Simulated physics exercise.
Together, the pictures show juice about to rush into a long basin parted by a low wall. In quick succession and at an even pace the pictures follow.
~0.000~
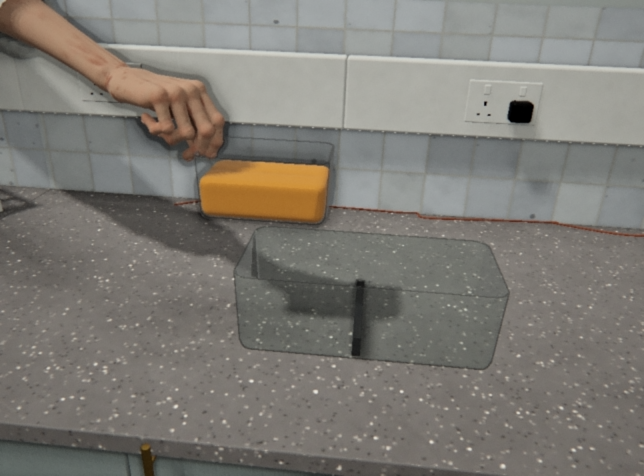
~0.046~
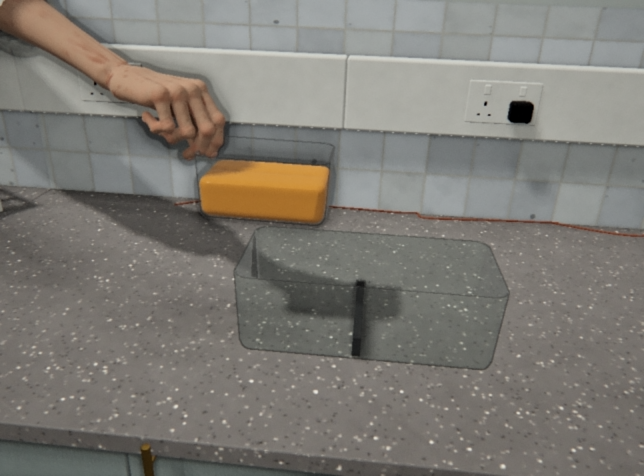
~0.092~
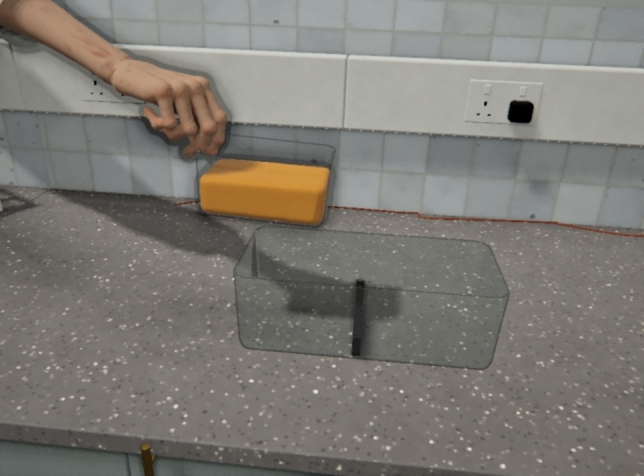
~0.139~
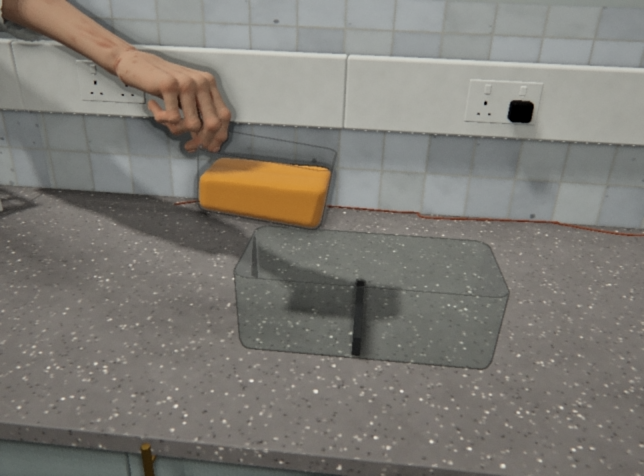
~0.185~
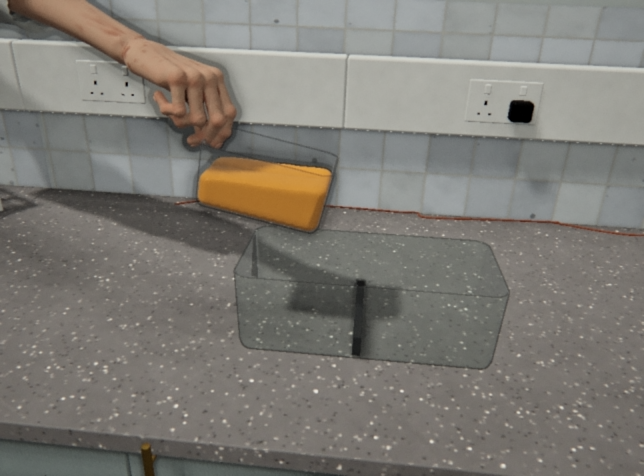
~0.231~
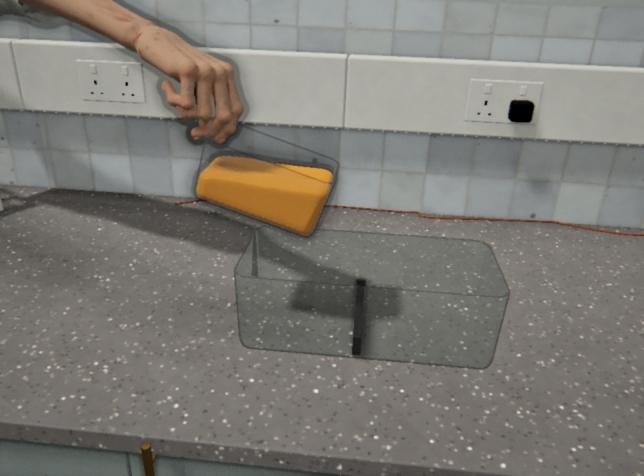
A hand tilts a clear container of orange juice rightward above a long divided basin.
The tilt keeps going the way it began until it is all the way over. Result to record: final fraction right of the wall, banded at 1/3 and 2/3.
Fraction right of wall: 1/3 to 2/3.
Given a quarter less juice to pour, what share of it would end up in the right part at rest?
That share would be some 30 parts in a hundred.
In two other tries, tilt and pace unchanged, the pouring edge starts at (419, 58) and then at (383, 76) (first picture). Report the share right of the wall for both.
Roughly 80 % and 85 %.
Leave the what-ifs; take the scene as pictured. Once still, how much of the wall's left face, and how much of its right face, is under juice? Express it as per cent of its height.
The left side sits at 50 per cent and the right side at 40.
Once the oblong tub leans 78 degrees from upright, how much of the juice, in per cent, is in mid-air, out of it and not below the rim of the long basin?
35 %.
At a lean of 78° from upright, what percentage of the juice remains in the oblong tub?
It still holds around 45 per cent there.
A moment on, the oblong tub is tipped on its side and 44 per cent is still to pour, 6 is left of the wall and 16 right of it.
Next, the oblong tub is tipped right over and 12 per cent is still to pour, 39 is left of the wall and 46 right of it.
Then the oblong tub is tipped right over and 1 per cent is still to pour, 51 is left of the wall and 47 right of it.
Later the oblong tub is tipped right over and 0 per cent is still to pour, 53 is left of the wall and 46 right of it.
In the end 53 per cent lies left of the wall, 46 right of it and 1 outside.
